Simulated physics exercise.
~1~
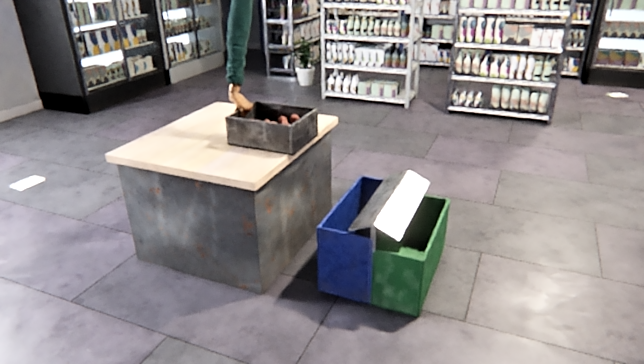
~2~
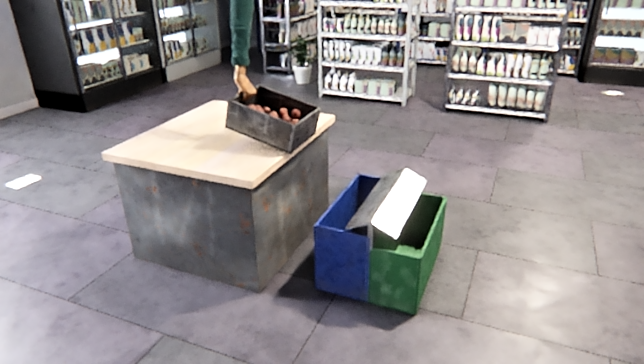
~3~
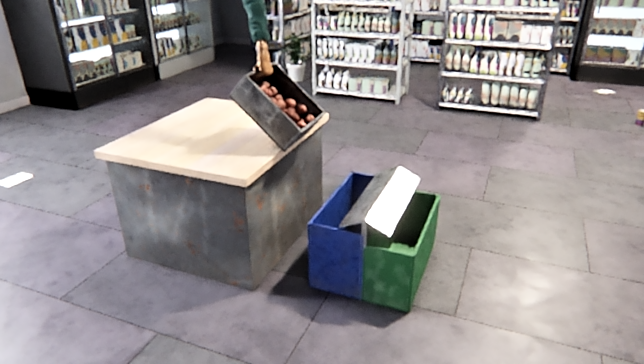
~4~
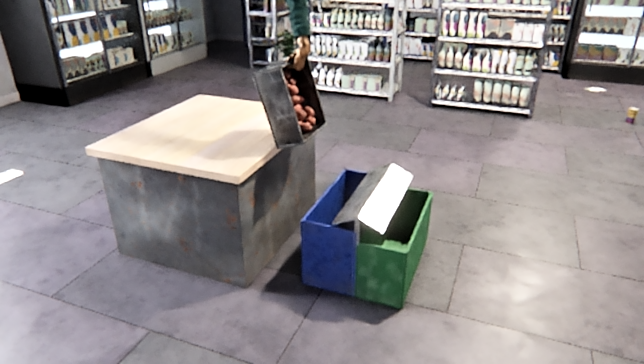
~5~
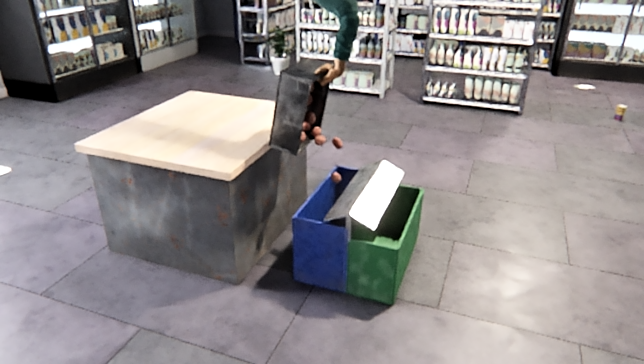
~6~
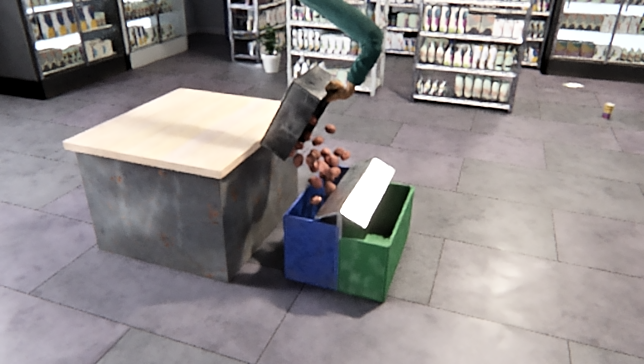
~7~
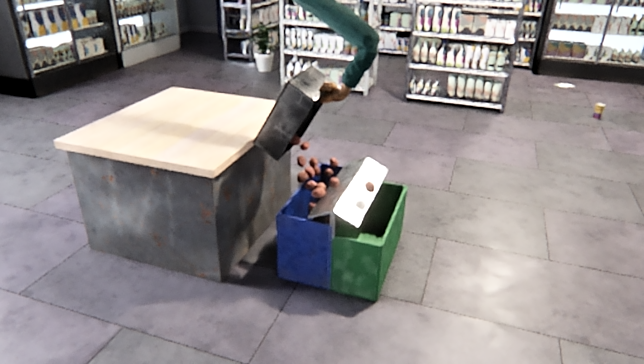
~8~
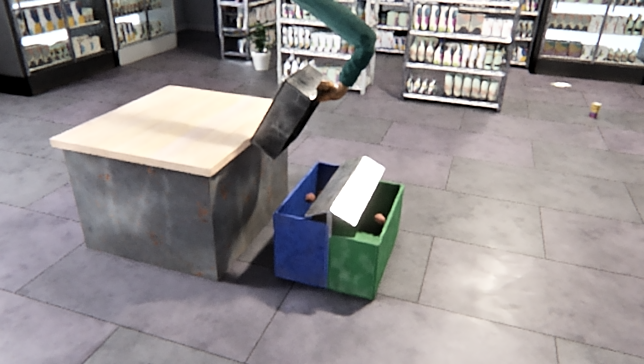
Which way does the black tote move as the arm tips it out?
It moves to the right, swinging out past the end of the bench toward the boxes on the floor.
